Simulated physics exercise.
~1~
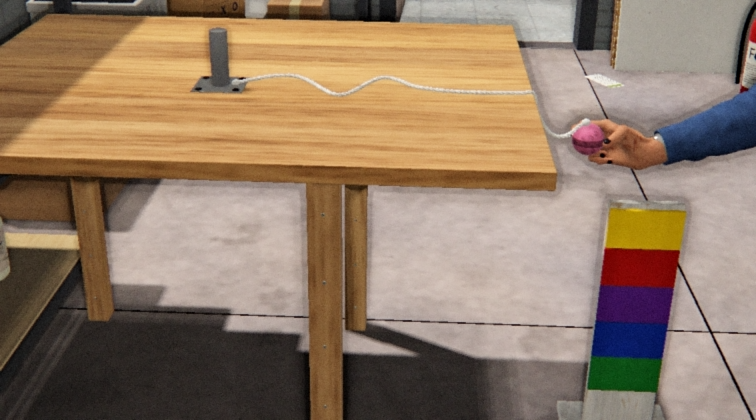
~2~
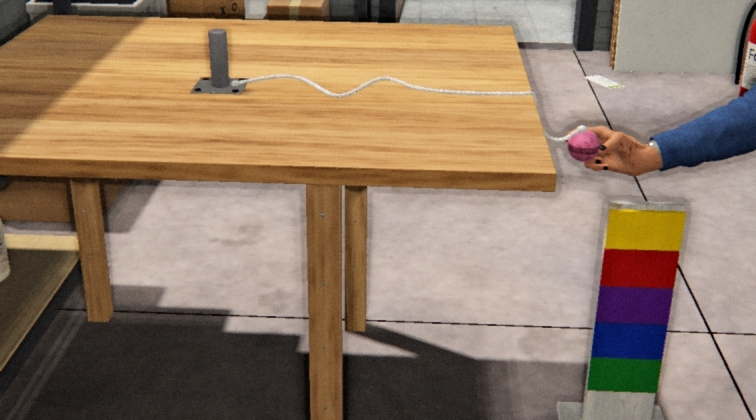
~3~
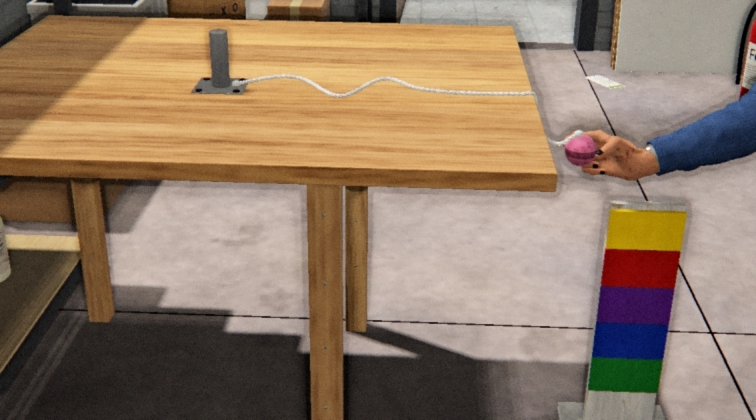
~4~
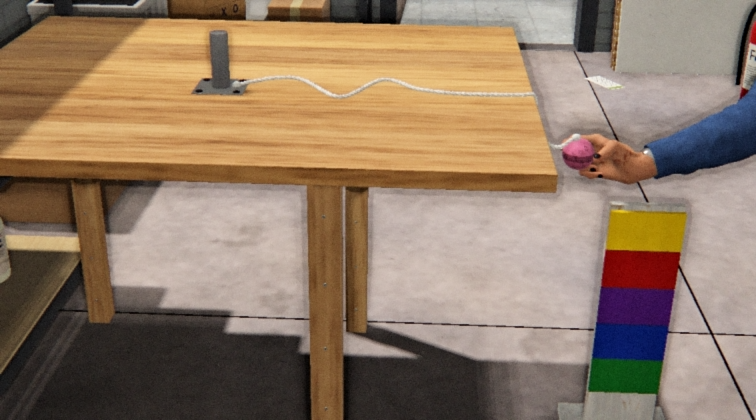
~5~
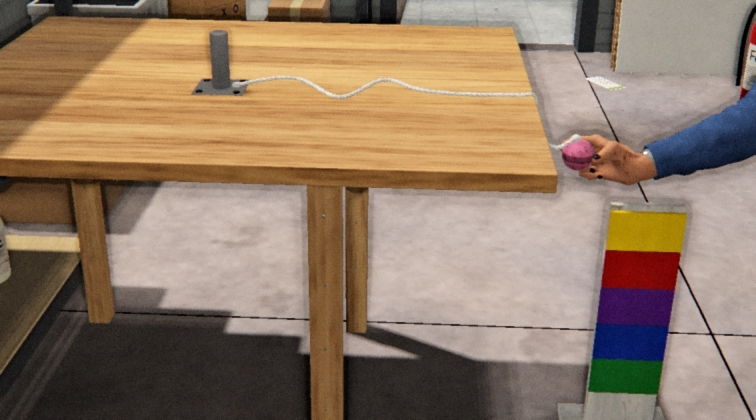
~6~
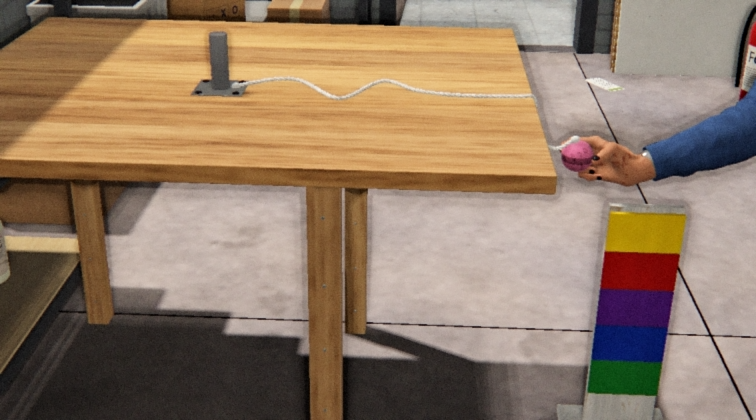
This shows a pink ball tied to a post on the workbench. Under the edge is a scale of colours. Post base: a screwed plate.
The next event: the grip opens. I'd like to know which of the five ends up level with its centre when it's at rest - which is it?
It's red.
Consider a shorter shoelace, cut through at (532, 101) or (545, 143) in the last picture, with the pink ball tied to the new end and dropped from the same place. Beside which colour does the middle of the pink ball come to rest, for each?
For the first: No band; for the second: Yellow.
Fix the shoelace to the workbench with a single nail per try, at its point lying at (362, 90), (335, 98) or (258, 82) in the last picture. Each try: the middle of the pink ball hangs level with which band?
Yellow, then yellow, then red.
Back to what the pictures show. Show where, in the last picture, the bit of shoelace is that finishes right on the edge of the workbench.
About (452, 95).
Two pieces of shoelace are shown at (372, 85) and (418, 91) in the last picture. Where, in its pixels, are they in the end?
At (438, 92), then (502, 93).
Soon after, ball near (547, 258); level with red.
Then, ball near (503, 258); level with red.
Further on, ball near (505, 267); level with red.
At rest, ball near (531, 269); level with red. At red.
